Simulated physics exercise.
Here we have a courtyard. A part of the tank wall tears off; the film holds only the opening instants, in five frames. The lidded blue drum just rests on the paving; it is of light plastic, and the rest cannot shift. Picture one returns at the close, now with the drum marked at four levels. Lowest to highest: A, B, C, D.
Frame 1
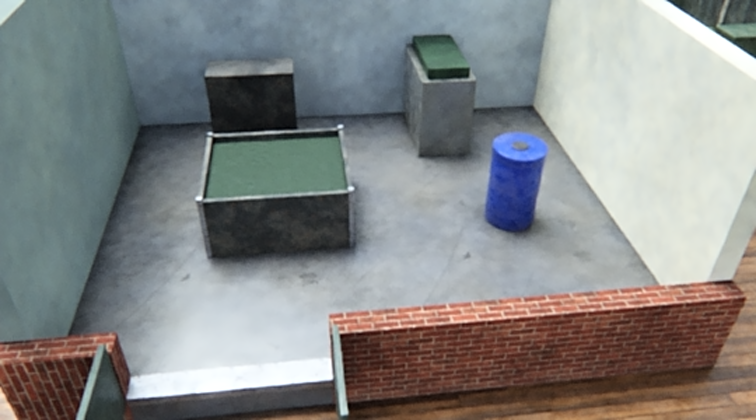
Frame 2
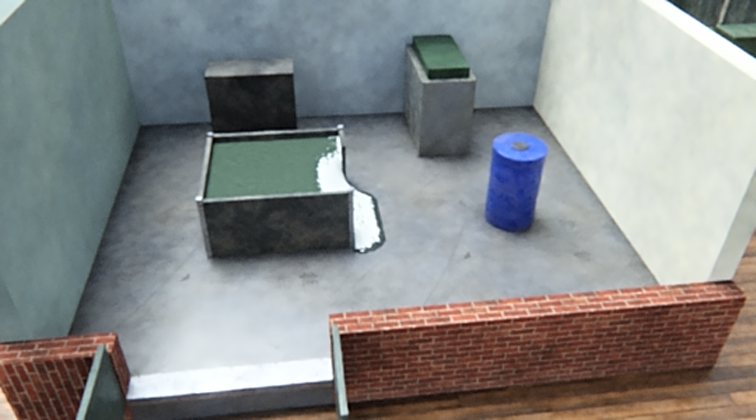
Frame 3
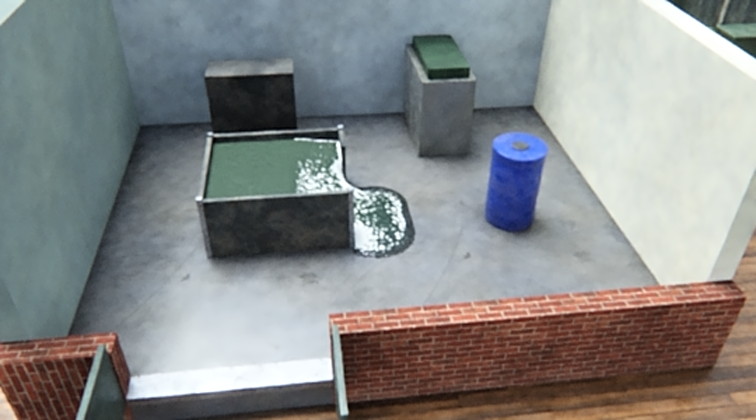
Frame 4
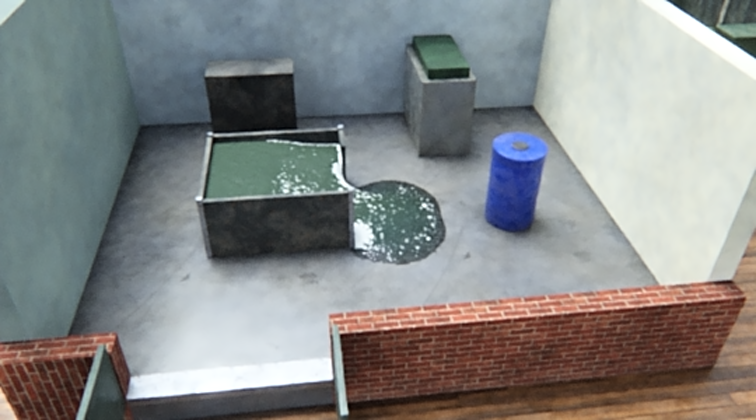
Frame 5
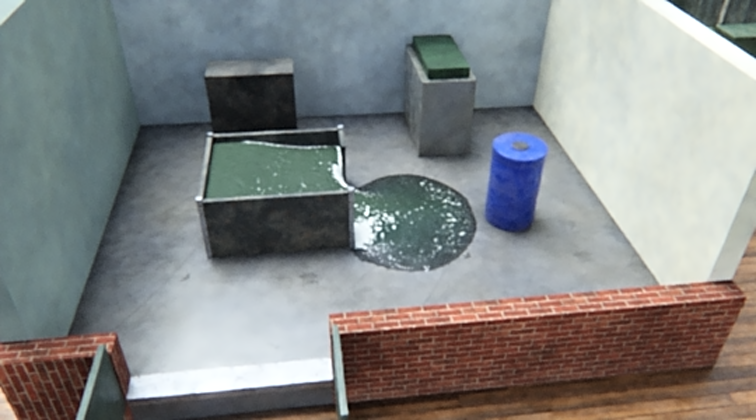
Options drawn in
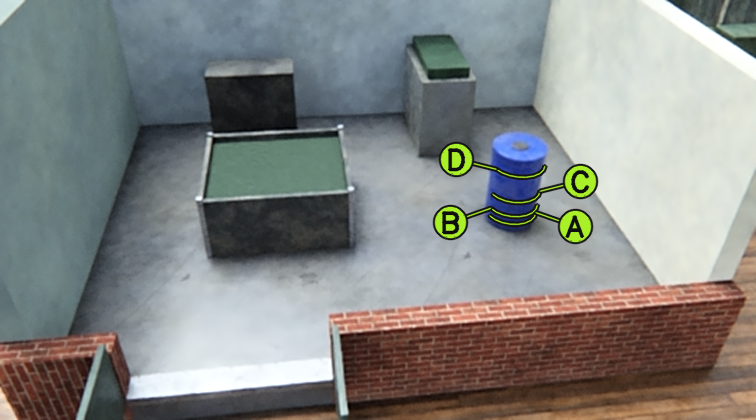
Green liquid pouring from the right side of a square tank, spreading in a widening puddle across a walled courtyard floor.
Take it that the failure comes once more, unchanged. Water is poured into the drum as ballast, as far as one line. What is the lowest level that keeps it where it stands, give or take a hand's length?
C.
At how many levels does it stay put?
Two.
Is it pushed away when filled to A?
Yes.
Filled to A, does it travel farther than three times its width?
No.
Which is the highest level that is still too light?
That would be B.
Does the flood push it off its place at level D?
No, not at all.
On the marked copy, A at (517, 224); B at (519, 216); C at (521, 202); D at (526, 177); from the bottom up A, B, C, D.
Choosing A, it is pushed about twice its own width away.
Choosing B, it is pushed about its own width away.
Choosing C, it does not move.
Choosing D, it does not move.
